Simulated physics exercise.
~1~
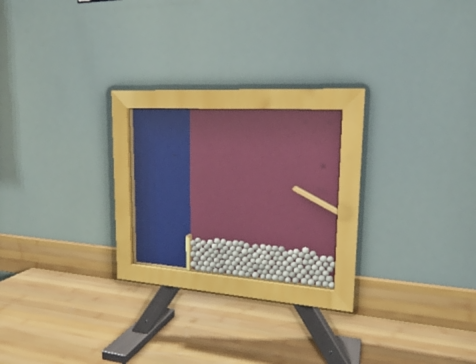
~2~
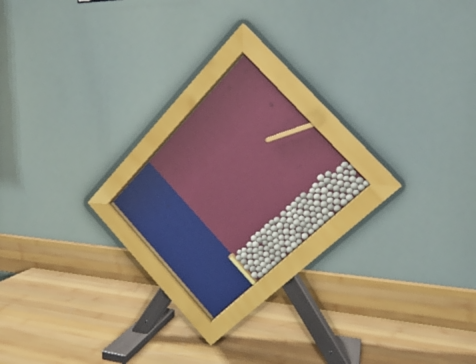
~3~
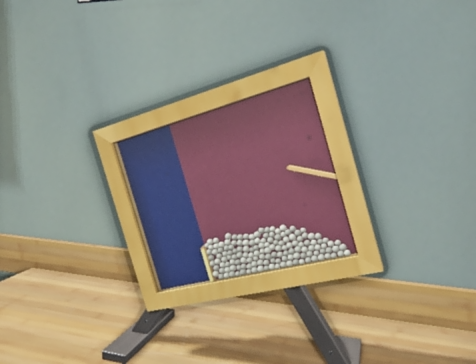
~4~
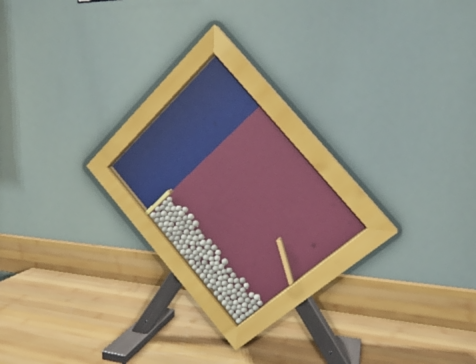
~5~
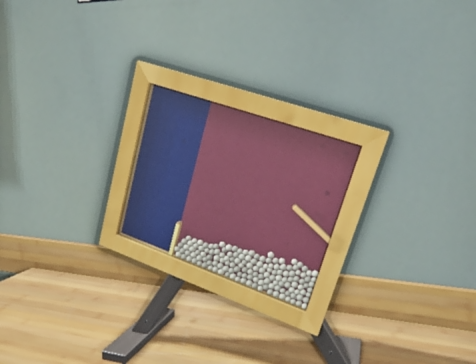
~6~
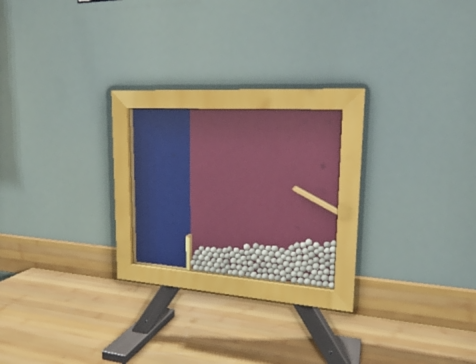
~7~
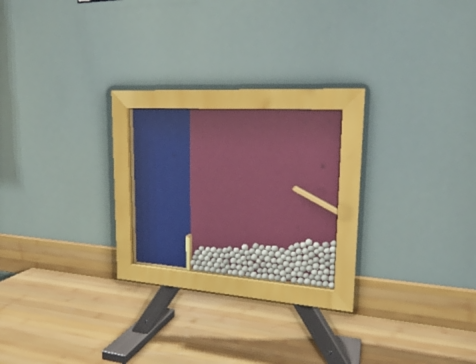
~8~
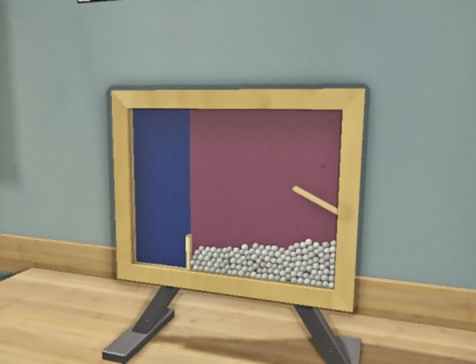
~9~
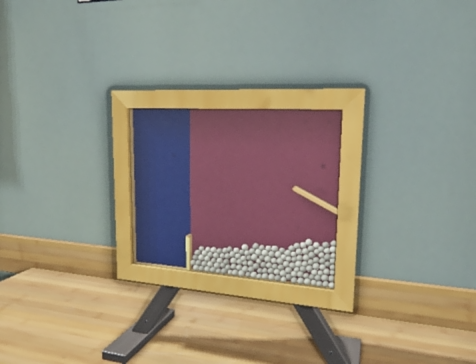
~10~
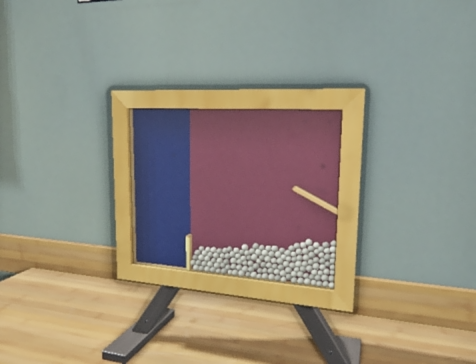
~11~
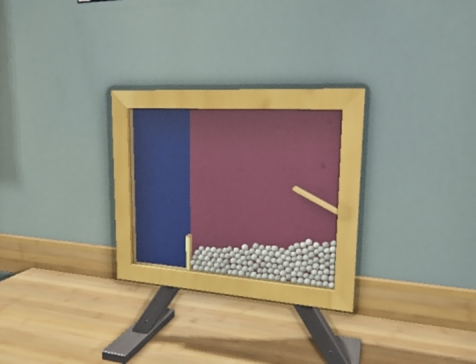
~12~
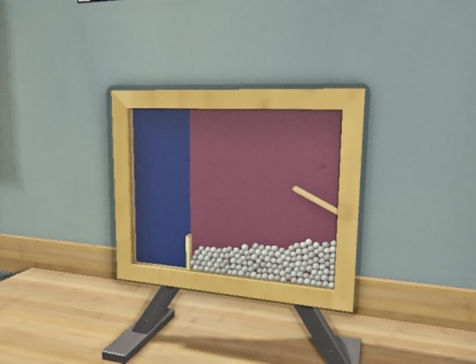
A framed, clear-faced case of small white balls tilts steeply anticlockwise on its stand, swings back through level to a steep clockwise tilt, then returns to level and stops, with the balls resting along the bottom of the pink strip and none in the blue.
